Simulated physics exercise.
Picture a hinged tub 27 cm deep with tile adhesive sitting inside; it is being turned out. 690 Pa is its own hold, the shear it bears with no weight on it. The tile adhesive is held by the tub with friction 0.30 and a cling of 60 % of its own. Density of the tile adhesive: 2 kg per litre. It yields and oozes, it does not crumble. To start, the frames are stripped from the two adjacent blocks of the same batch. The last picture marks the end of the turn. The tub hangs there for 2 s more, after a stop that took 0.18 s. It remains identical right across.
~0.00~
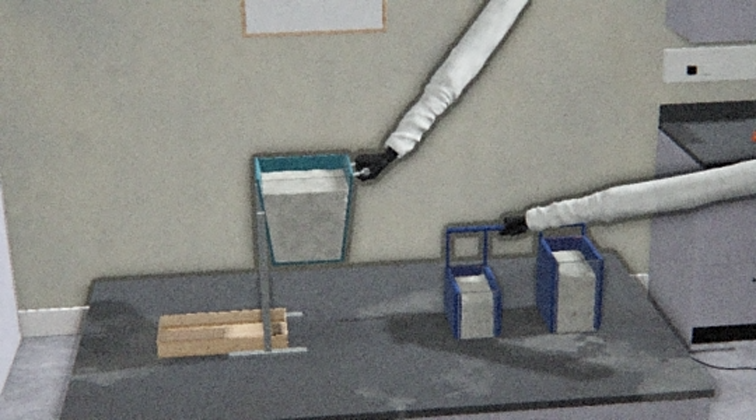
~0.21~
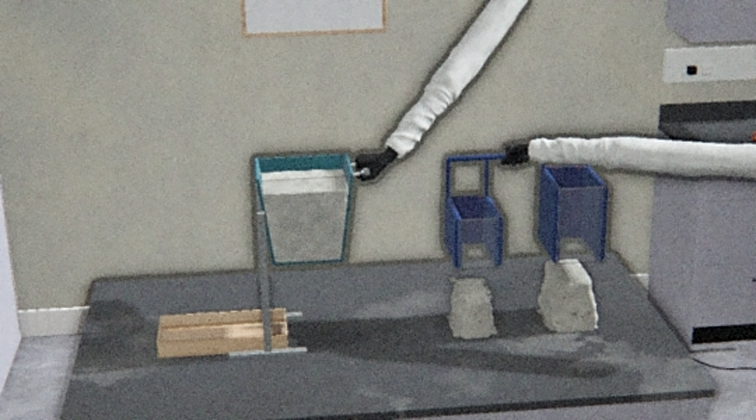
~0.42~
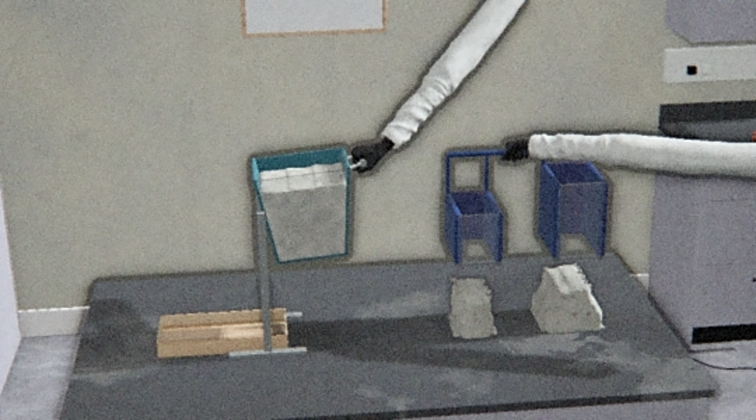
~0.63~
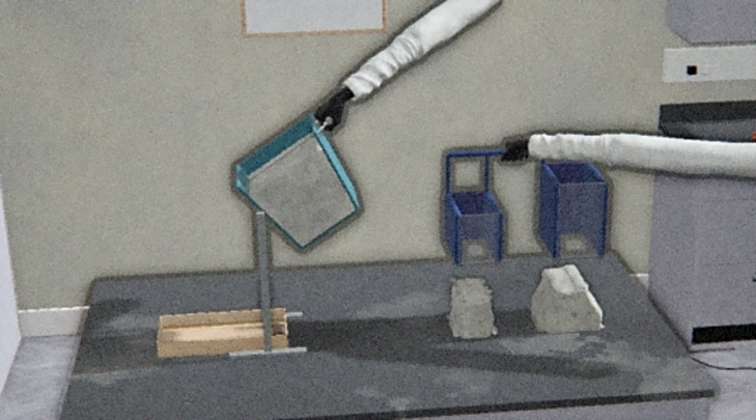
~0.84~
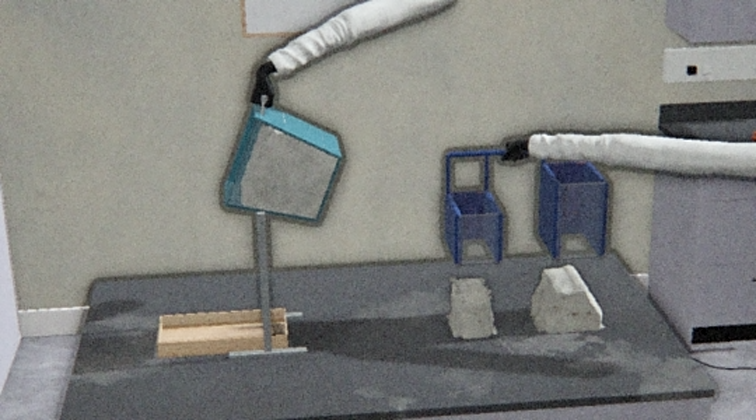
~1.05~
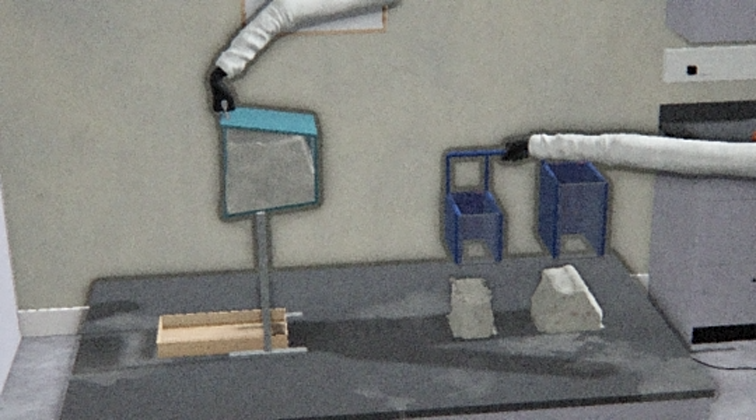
Two blue holders rose in a gloved hand, leaving two grey blocks, the right one sagging slightly; then another hand swung a teal tub of grey paste leftward onto its side atop its stand.
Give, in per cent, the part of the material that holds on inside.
The part that holds on is close to 59 per cent.
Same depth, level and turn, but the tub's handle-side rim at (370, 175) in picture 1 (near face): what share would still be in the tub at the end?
That would leave about 40 % in the tub.
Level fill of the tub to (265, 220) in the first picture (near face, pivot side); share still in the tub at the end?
Roughly 95 per cent would still be in the tub at the end.
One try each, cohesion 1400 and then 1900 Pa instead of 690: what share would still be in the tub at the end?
First 100 %, second 100 %.
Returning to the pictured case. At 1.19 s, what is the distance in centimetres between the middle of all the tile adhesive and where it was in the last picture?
Some 5 cm.
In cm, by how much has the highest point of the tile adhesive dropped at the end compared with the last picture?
Roughly 9 cm.
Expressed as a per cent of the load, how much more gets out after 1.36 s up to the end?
I reckon it's around 6 in a hundred.
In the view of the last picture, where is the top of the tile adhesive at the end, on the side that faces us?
The highest point sits at around (260, 169).
By 1.19 s, the tub is at 89 degrees and holds 85 %.
By 1.36 s, the tub is at 89 degrees and holds 65 %.
By 1.53 s, the tub is at 89 degrees and holds 60 %.
By 1.70 s, the tub is at 89 degrees and holds 59 %.
By 3.05 s, at the end, the tub is at 89 degrees and holds 59 %.
